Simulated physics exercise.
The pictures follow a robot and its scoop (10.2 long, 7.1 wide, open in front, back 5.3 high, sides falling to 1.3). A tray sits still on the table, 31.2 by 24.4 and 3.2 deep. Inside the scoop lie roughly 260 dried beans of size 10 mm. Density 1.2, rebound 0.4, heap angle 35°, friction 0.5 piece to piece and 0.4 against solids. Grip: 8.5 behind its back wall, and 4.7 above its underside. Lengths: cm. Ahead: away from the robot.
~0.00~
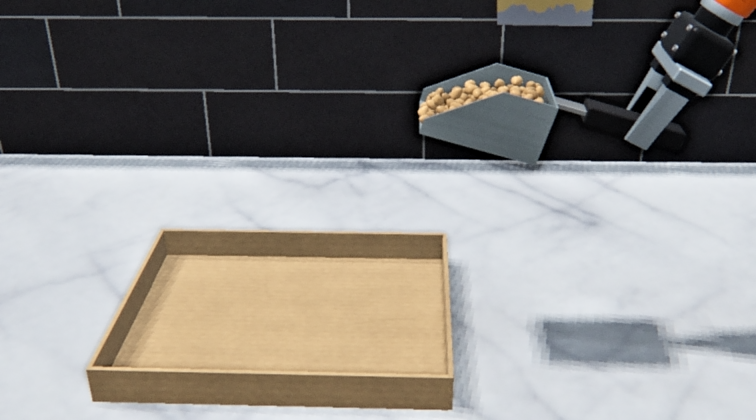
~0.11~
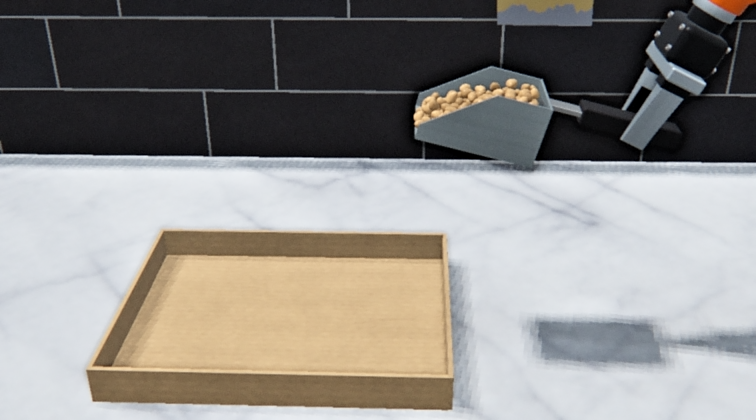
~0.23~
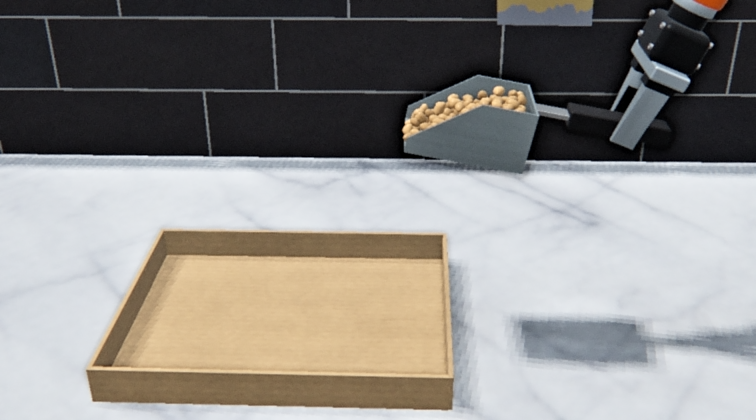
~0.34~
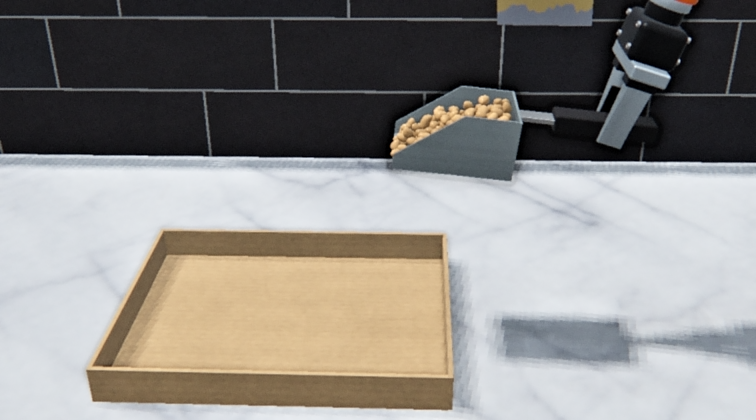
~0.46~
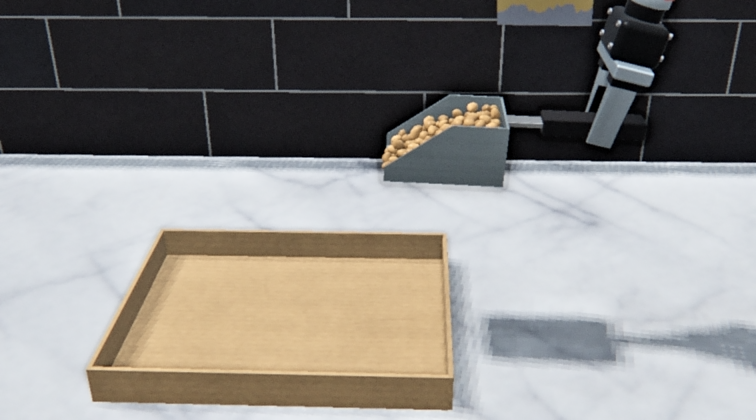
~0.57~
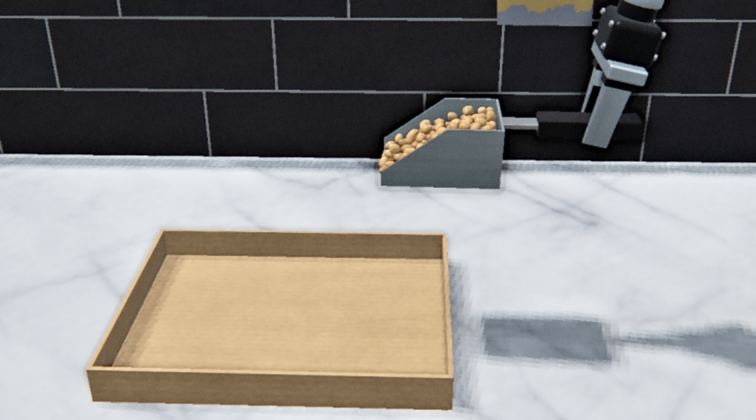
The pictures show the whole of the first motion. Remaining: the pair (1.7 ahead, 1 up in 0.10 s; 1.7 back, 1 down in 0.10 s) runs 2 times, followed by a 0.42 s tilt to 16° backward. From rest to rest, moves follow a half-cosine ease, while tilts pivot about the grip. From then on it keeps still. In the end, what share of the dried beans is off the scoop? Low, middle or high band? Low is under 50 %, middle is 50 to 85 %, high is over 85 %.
Low band.
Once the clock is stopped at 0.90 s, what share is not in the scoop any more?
Share gone by then: Close to 15 %.
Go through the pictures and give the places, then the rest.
The first frame shows the scoop floor at (487, 131), tilted 16° backward; upper third of the load around (495, 101), from x 425 to 545, top at y 80; 258 on the scoop.
The second frame shows the scoop floor at (483, 135), tilted 15° backward; upper third of the load around (494, 103), from x 420 to 540, top at y 85.
The third frame shows the scoop floor at (473, 144), tilted 11° backward; upper third of the load around (490, 113), from x 410 to 525, top at y 90.
The fourth frame shows the scoop floor at (461, 154), tilted 6° backward; upper third of the load around (480, 123), from x 395 to 510, top at y 100.
The fifth frame shows the scoop floor at (453, 163), tilted 2° backward; upper third of the load around (469, 130), from x 385 to 500, top at y 110.
The sixth frame shows the scoop floor at (450, 166), tilted 1° backward; upper third of the load around (466, 134), from x 385 to 495, top at y 110; 258 on the scoop.
After 0.90 s, level, highest piece 22 above the table; 222 on the scoop, 27 in the tray, 9 in flight or on a rim.
After 1.23 s, tilted 11° backward, highest piece 23 above the table; 175 on the scoop, 80 in the tray, 3 in flight or on a rim.
After 1.59 s, tilted 16° backward, highest piece 25 above the table; 173 on the scoop, 84 in the tray, 1 in flight or on a rim.
After 2.64 s, tilted 16° backward, highest piece 25 above the table; 173 on the scoop, 85 in the tray.
In the end, 173 on the scoop, 85 in the tray. That is 33 % off the scoop.
